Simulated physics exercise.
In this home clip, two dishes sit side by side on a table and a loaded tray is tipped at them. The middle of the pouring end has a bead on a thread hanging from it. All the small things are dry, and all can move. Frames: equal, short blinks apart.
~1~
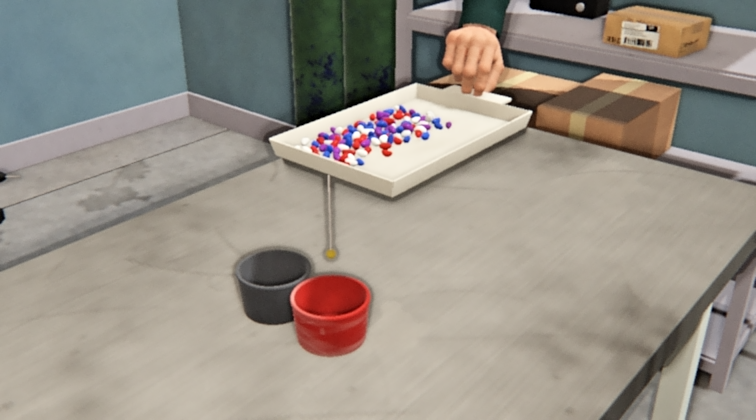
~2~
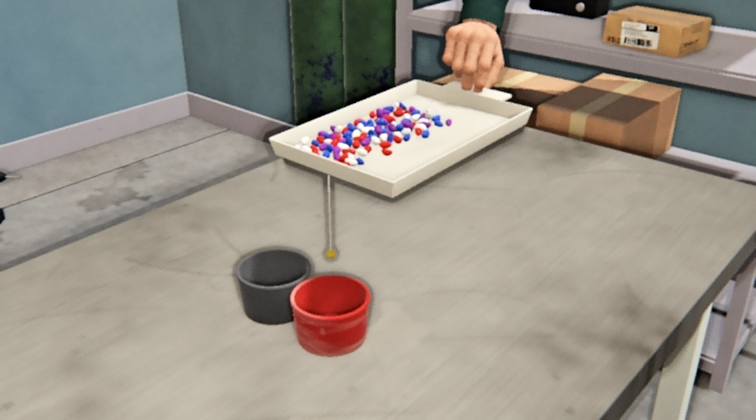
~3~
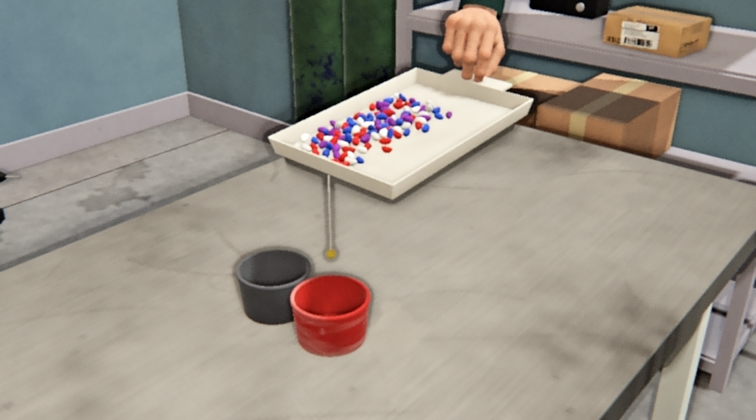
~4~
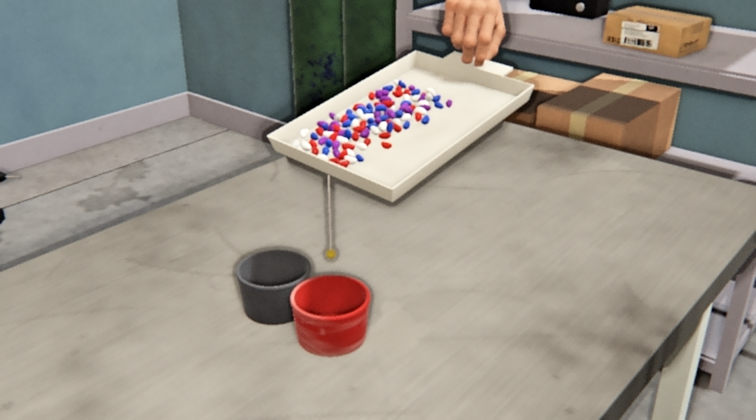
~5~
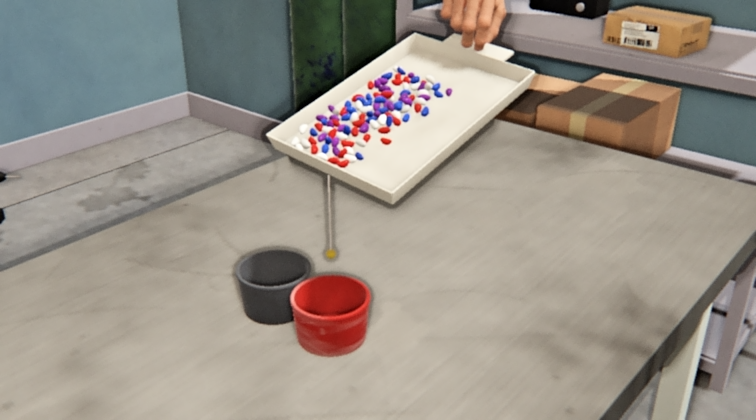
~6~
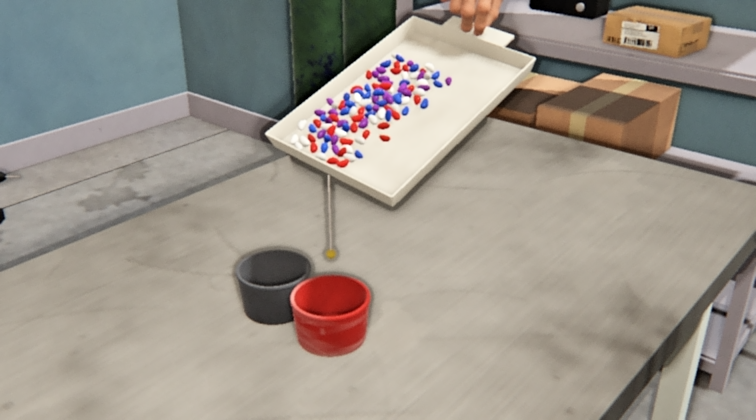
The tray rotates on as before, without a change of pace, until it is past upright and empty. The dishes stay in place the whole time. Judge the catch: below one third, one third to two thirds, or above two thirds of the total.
What lands in the dishes is going to run from one to two thirds of the load.
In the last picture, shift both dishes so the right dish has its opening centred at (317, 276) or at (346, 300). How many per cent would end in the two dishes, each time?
About 20% on the first try and 60% on the second.
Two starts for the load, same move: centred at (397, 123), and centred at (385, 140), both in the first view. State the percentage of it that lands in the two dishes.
Around 40 in a hundred the first time, around 40 in a hundred the second.
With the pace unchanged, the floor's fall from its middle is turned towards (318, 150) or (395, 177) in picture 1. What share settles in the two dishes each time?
Roughly 20 percent, then 30 percent.
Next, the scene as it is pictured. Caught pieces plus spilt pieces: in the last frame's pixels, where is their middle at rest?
I'd place the middle at about (342, 340).
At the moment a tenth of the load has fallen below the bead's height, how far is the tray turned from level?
The angle is around 110°.
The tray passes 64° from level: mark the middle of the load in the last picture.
Somewhere near pixel (360, 148).
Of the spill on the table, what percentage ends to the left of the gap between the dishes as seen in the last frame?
It comes to near 30 percent of the spill.
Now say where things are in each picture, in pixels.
The first frame shows corners of the pouring end near (275, 138) and (393, 179), level; middle of the load near (371, 135), jelly beans; left dish near (248, 299); right dish near (305, 329); bead on its thread near (331, 254).
The second frame shows corners of the pouring end near (275, 138) and (392, 179), level; middle of the load near (371, 133).
The third frame shows corners of the pouring end near (275, 137) and (392, 182), tipped barely, lowest at the right corner; middle of the load near (371, 128).
The fourth frame shows corners of the pouring end near (274, 135) and (392, 185), tipped a little, lowest at the right corner; middle of the load near (371, 121).
The fifth frame shows corners of the pouring end near (273, 134) and (391, 189), tipped clearly, lowest at the right corner; middle of the load near (370, 114).
The sixth frame shows corners of the pouring end near (271, 133) and (391, 192), tipped clearly, lowest at the right corner; middle of the load near (369, 108); left dish near (248, 299); right dish near (305, 329).
Shortly afterwards, tray tipped steeply; all but a few on the tray; only a few in the air.
Next, tray tipped past a quarter turn; all but a few on the tray; only a few outside both; only a few in the air.
Some moments later, tray tipped past a quarter turn; near half in the right dish; only a few in the left dish; near half outside both.
In the end, tray tipped past a quarter turn; near half in the right dish; only a few in the left dish; near half outside both.
